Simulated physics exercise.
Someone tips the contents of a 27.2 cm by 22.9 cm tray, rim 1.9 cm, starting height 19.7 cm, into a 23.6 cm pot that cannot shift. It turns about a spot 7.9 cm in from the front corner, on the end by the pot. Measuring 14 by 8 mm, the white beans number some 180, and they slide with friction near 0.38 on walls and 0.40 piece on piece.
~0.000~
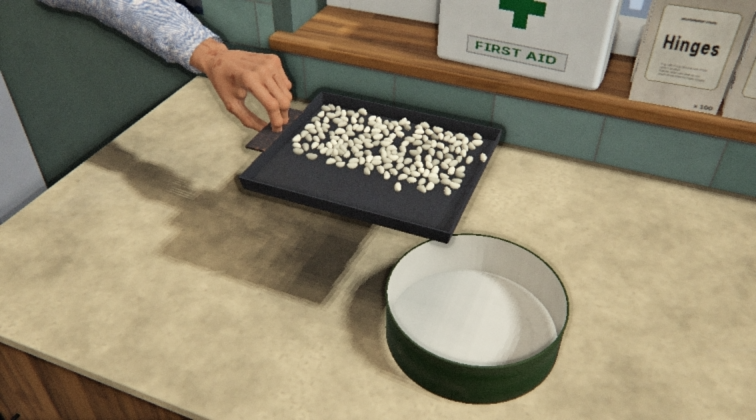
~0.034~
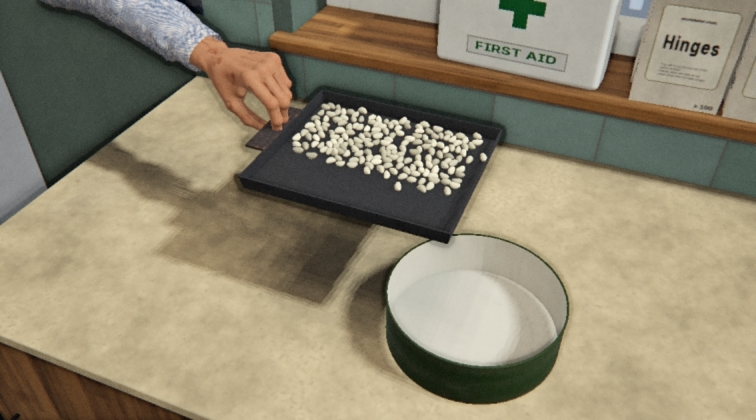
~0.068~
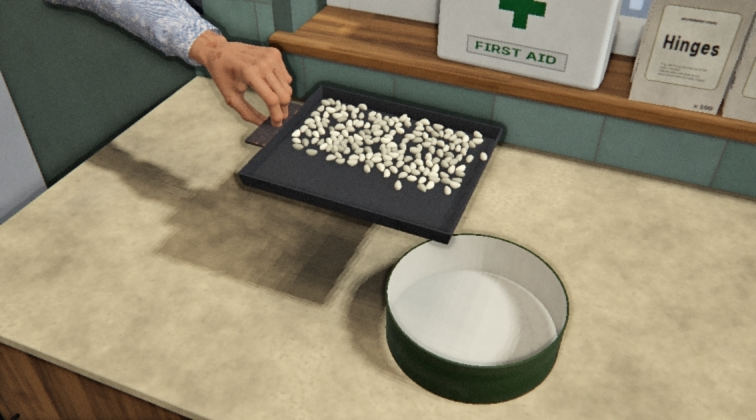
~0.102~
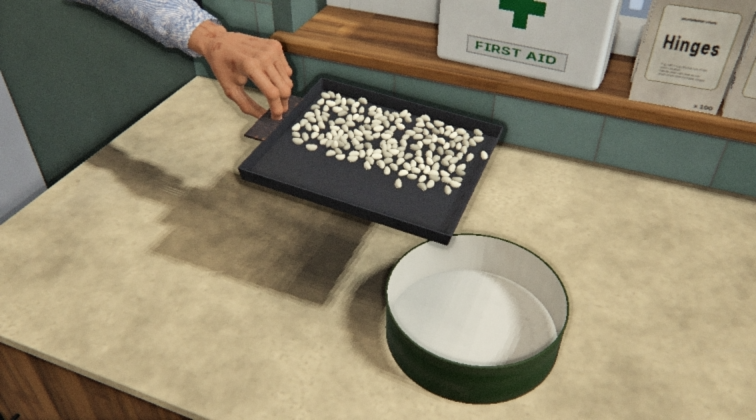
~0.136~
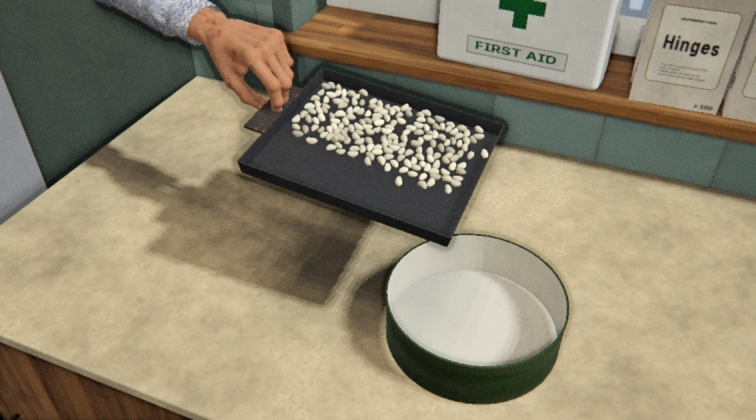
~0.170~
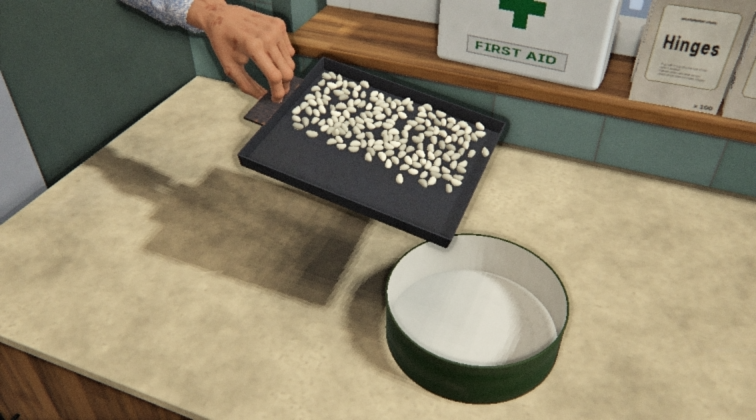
A hand in a patterned light-blue sleeve grips a dark tray of white beans above a beige counter, seen from above at an angle. A green, white-lined round pot sits at right front, with a white first aid box and a Hinges packet on the wooden shelf behind. The tray starts level, then its back edge gradually rises with the hand, while the beans barely shift and the camera stays still.
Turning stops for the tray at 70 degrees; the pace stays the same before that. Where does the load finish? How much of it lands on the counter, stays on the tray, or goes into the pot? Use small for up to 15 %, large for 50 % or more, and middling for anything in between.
Counter - small, left on the tray - middling, pot - large.
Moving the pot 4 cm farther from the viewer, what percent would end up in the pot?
About 50 %.
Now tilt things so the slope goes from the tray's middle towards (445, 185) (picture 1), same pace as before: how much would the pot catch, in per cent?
Something like 30 per cent of the pieces.
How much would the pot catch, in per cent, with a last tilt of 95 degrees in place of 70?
It would land at about 95 percent.
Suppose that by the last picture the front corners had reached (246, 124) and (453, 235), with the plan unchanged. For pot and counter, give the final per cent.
That works out as pot 40 and counter 30.
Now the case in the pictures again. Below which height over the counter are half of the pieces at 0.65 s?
Some 22 cm above the counter.
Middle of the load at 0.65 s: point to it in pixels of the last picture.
Estimated centre of load: Around (458, 188).
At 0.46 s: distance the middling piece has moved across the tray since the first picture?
It has moved some 3 cm from its start.
Then, at 0.46 s, tilt 41 degrees; the tray holds 100 %, the pot 0 %.
Then, at 0.65 s, tilt 60 degrees; the tray holds 100 %, the pot 0 %.
After 0.96 s, tilt 70 degrees; the tray holds 35 %, the pot 55 %.
At rest (1.9 s), counter 5 %, tray 30 %, pot 65 %.
